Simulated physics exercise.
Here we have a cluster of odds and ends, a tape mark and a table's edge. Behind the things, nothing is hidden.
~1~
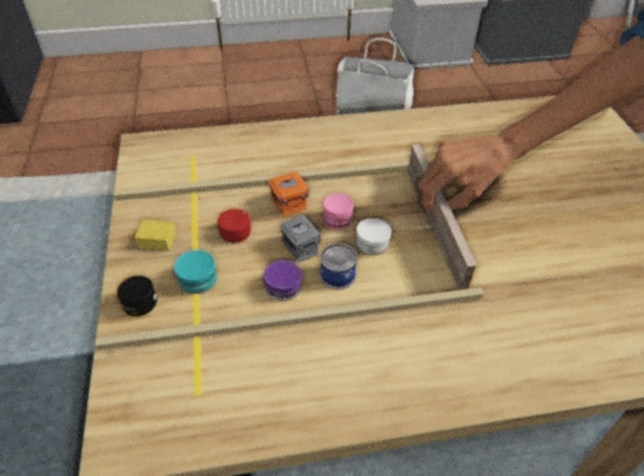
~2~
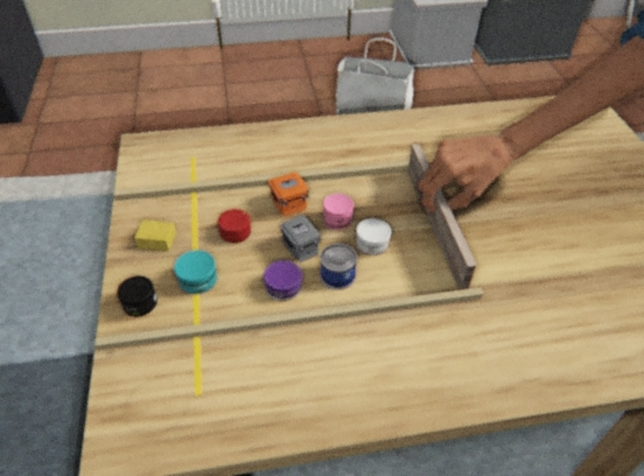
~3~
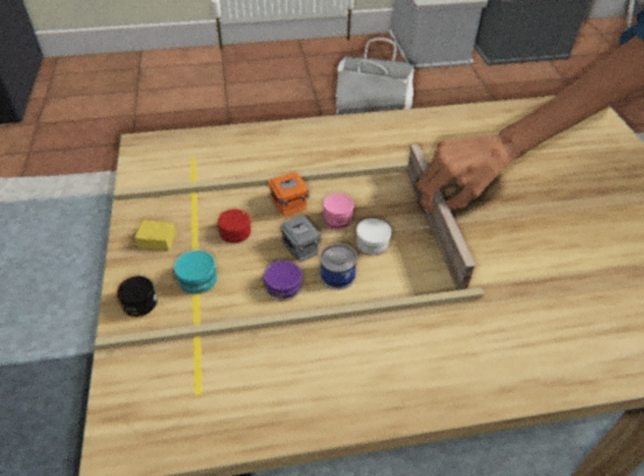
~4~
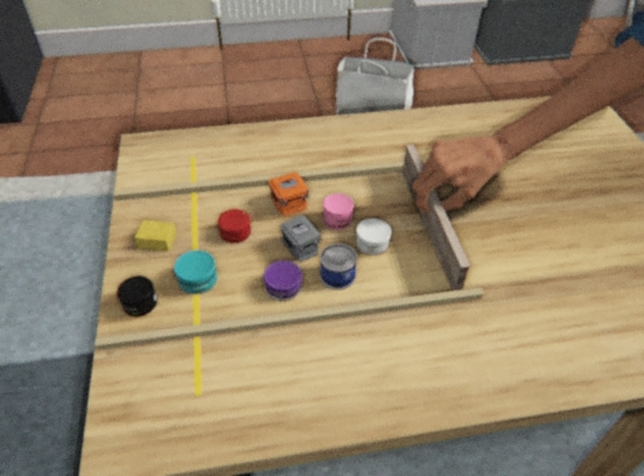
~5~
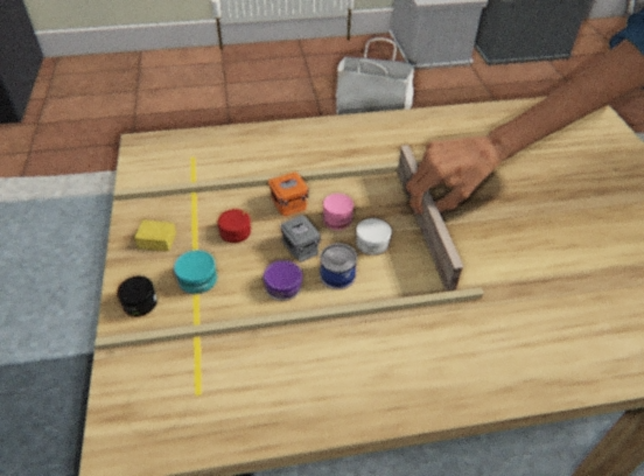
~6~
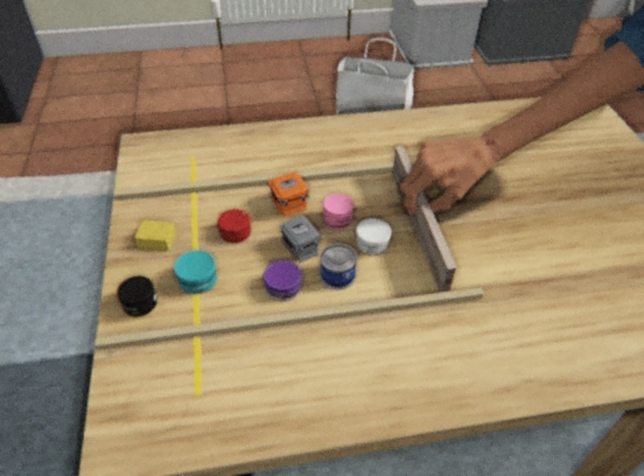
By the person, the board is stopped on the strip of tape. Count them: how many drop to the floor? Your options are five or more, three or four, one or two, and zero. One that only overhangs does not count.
My pick is zero.
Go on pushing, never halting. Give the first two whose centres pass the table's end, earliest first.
Those two would be the black tub followed by the yellow block.
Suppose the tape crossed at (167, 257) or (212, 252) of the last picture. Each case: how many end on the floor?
So that's 2 for the first and 0 for the second.
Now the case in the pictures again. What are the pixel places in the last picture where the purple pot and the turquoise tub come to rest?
Near (145, 315) and (142, 279).
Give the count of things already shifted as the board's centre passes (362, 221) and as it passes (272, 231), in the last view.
The number moved is 1 and then 7.
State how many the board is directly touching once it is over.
4.
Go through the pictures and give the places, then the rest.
In the first picture, black tub (137, 296); yellow block (156, 235); turquoise tub (196, 272); board (438, 212); tape (195, 254).
In the second picture, yellow block (156, 235); grey case (300, 238).
In the third picture, turquoise tub (196, 272); red lid (235, 226).
In the fourth picture, black tub (138, 297); pink tub (338, 212).
In the fifth picture, yellow block (156, 235); blue tin (338, 267).
In the sixth picture, black tub (138, 297); yellow block (156, 235); turquoise tub (196, 272); board (420, 214); tape (195, 254).
Soon after, none off yet; black tub at rest near (138, 297); yellow block at rest near (156, 235); turquoise tub at rest near (196, 272).
In the end, the number that fall off is zero.
